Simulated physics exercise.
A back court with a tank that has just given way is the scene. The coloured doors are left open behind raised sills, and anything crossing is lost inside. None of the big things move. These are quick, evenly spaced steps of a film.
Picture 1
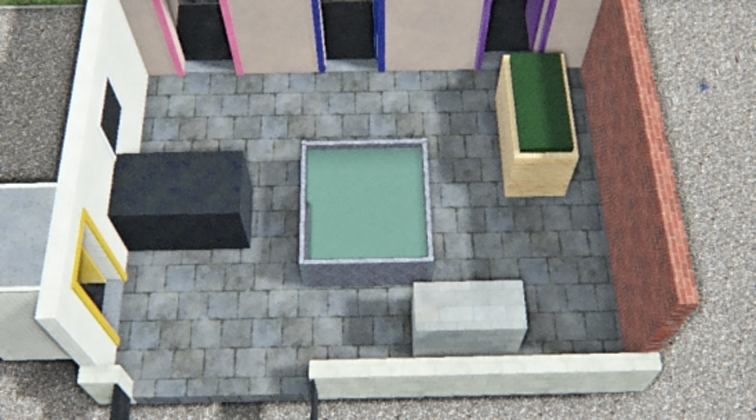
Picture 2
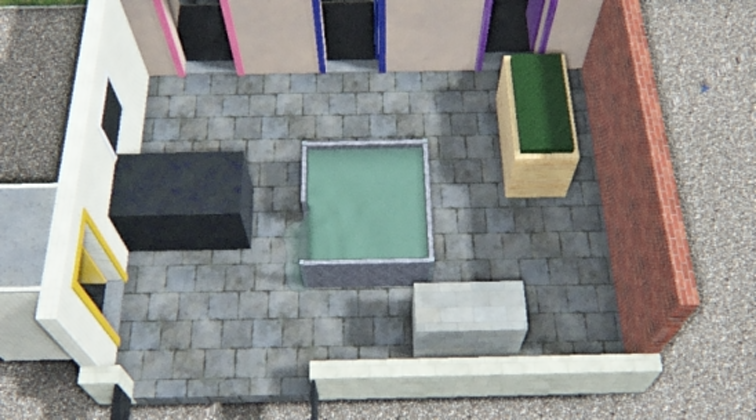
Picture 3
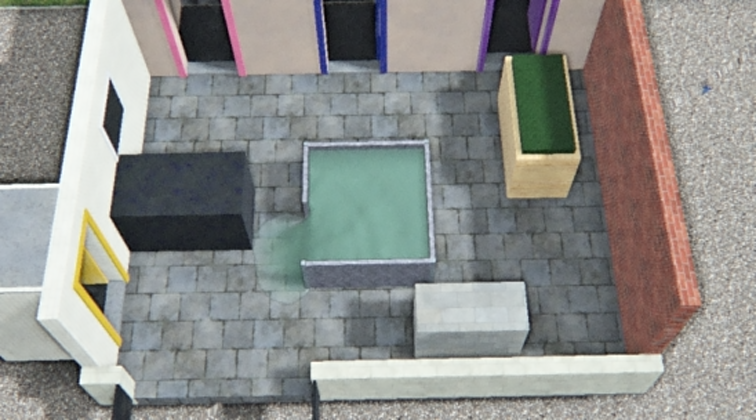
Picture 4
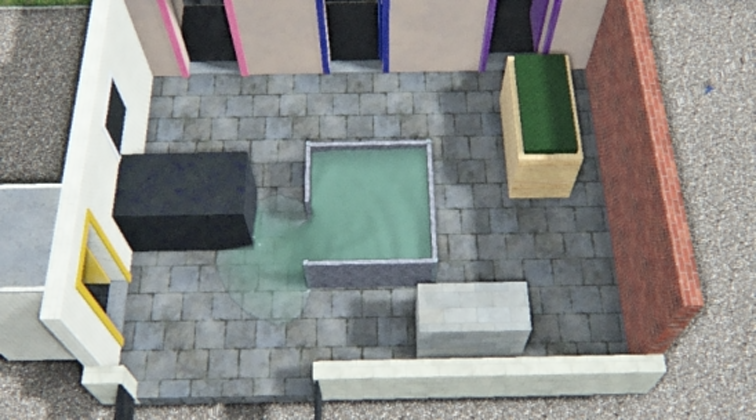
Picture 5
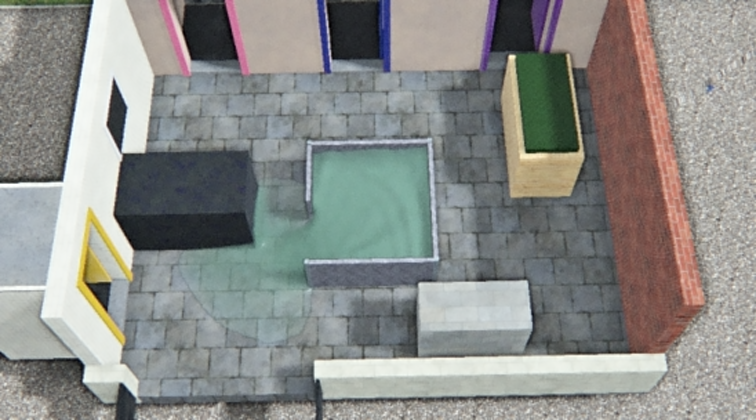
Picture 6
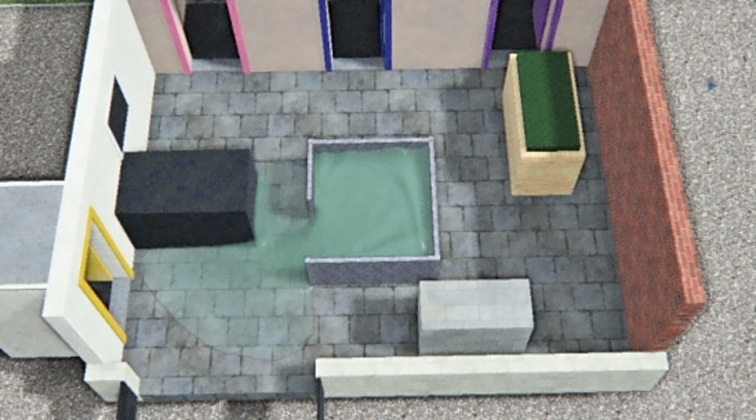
The clip opens on a square tank of green water, whole and still, in a paved court with coloured doorways along the back. Its left side gives way, and water pours through the gap onto the paving, then spreads in a thin, widening sheet past the dark block toward the lower left.
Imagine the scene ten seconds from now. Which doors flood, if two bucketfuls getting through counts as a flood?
The purple door does not flood; the yellow door floods; the pink door does not flood; the blue door floods.
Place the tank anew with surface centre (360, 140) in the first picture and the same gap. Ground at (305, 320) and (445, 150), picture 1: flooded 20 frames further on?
Hit, spared.
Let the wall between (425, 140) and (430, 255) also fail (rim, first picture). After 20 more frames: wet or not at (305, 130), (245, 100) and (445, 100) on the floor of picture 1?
Going in your order, I'd say drenched, then drenched, then drenched.
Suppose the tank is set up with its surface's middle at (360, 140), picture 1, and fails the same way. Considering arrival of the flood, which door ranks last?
The purple door, I reckon.
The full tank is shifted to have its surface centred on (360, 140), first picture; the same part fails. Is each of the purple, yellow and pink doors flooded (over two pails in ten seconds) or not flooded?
One by one: Purple holds, yellow takes less, pink floods.
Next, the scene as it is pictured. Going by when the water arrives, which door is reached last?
Answer - the purple-painted one.
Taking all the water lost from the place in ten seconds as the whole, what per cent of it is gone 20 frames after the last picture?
It comes to around 40 per cent.
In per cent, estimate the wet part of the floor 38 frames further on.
I'd say close to 55 per cent.
A moment on, water covers 30 % of the floor; the purple door not reached, the yellow door over two buckets in, the pink door not reached, the blue door not reached.
Next, water covers 35 % of the floor; the purple door not reached, the yellow door far over two buckets in, the pink door wet at the sill, nothing in, the blue door under two buckets in.
Then, water covers 40 % of the floor; the purple door not reached, the yellow door far over two buckets in, the pink door wet at the sill, nothing in, the blue door over two buckets in.
Later, water covers 55 % of the floor; the purple door wet at the sill, nothing in, the yellow door far over two buckets in, the pink door wet at the sill, nothing in, the blue door over two buckets in.
In the end, water covers 65 % of the floor; the purple door wet at the sill, nothing in, the yellow door far over two buckets in, the pink door wet at the sill, nothing in, the blue door over two buckets in.
